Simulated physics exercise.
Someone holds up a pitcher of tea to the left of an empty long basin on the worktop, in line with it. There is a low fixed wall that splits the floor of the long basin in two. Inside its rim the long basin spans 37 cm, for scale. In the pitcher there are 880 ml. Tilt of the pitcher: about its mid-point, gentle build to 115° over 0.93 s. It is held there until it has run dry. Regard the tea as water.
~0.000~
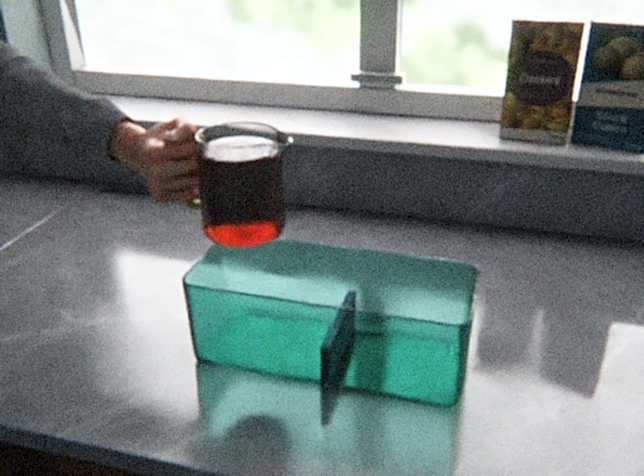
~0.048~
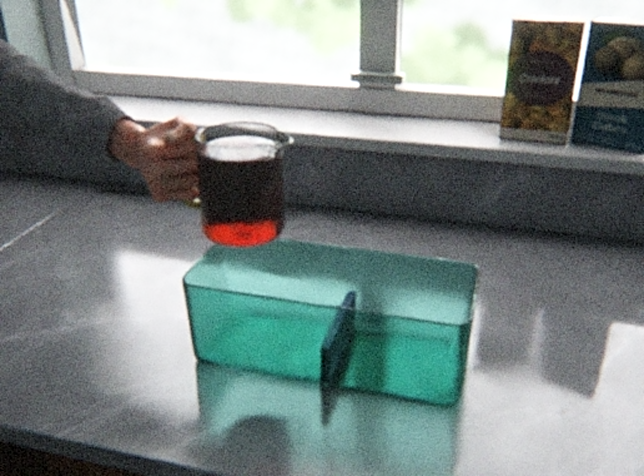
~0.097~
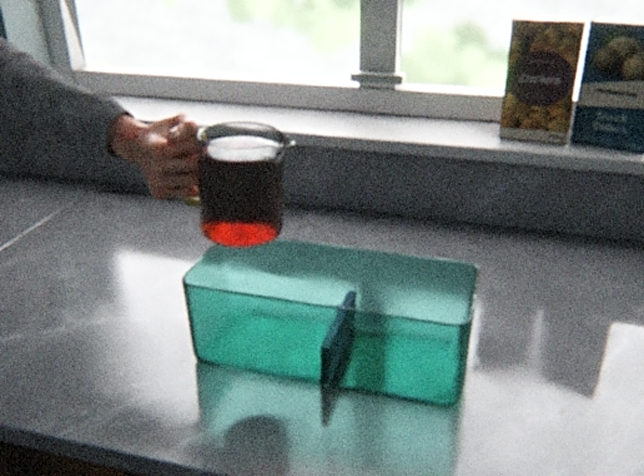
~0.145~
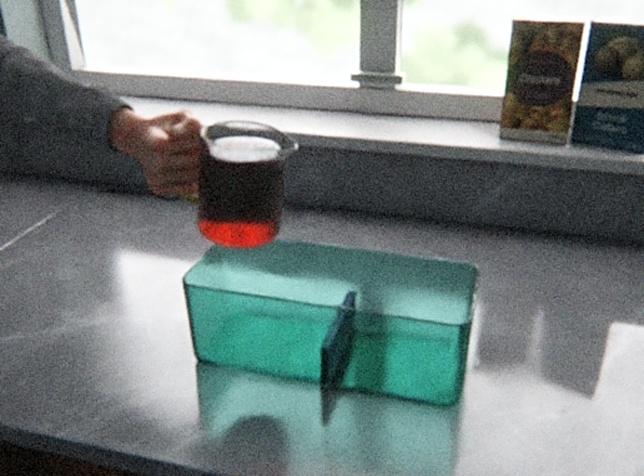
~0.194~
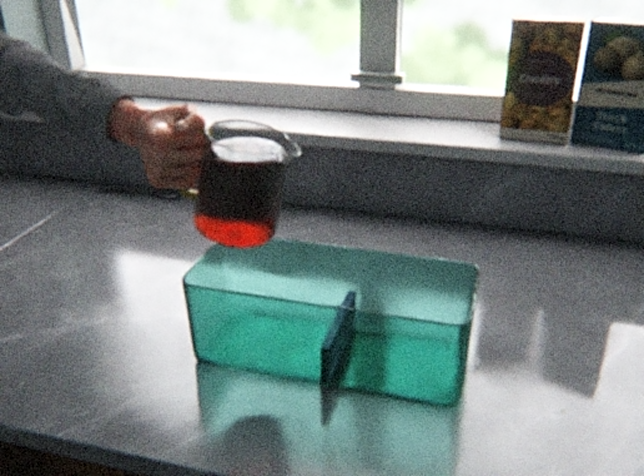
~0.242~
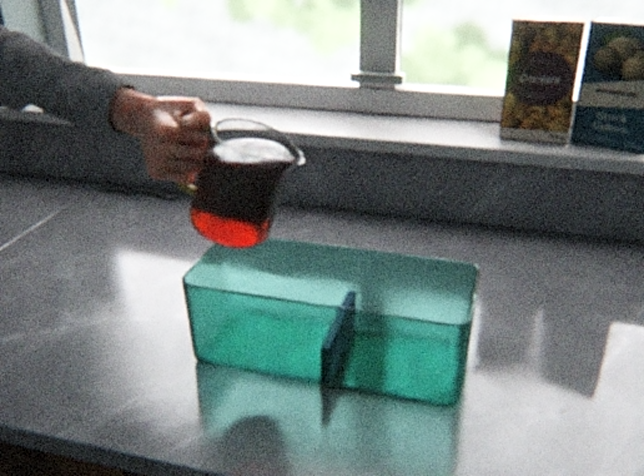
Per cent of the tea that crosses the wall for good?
51 per cent.
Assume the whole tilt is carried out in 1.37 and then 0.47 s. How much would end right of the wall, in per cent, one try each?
Result: 60 per cent, then 30 per cent.
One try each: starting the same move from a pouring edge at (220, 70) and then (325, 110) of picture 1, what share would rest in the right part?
Roughly 5 per cent the first time and 95 per cent the second.
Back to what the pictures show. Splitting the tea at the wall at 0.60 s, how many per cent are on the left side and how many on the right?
About 0 % left, 10 % right.
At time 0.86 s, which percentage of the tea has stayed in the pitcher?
Roughly 18 per cent.
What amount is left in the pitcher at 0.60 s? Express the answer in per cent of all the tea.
Some 74 % of it is still there.
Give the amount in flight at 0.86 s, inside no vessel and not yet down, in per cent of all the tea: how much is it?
Roughly 12 %.
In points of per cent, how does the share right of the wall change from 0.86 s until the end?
The amount climbs by around 5.
Then, 0.60 s in, the tilt is 82° and 74 per cent is still to pour, 0 is left of the wall and 9 right of it.
Then, 0.86 s in, the tilt is 113° and 18 per cent is still to pour, 24 is left of the wall and 46 right of it.
Then, 1.13 s in, the tilt is 115° and 1 per cent is still to pour, 47 is left of the wall and 51 right of it.
Then, 1.43 s in, the tilt is 115° and 0 per cent is still to pour, 48 is left of the wall and 51 right of it.
Finally, 48 per cent lies left of the wall, 51 right of it and 1 outside.
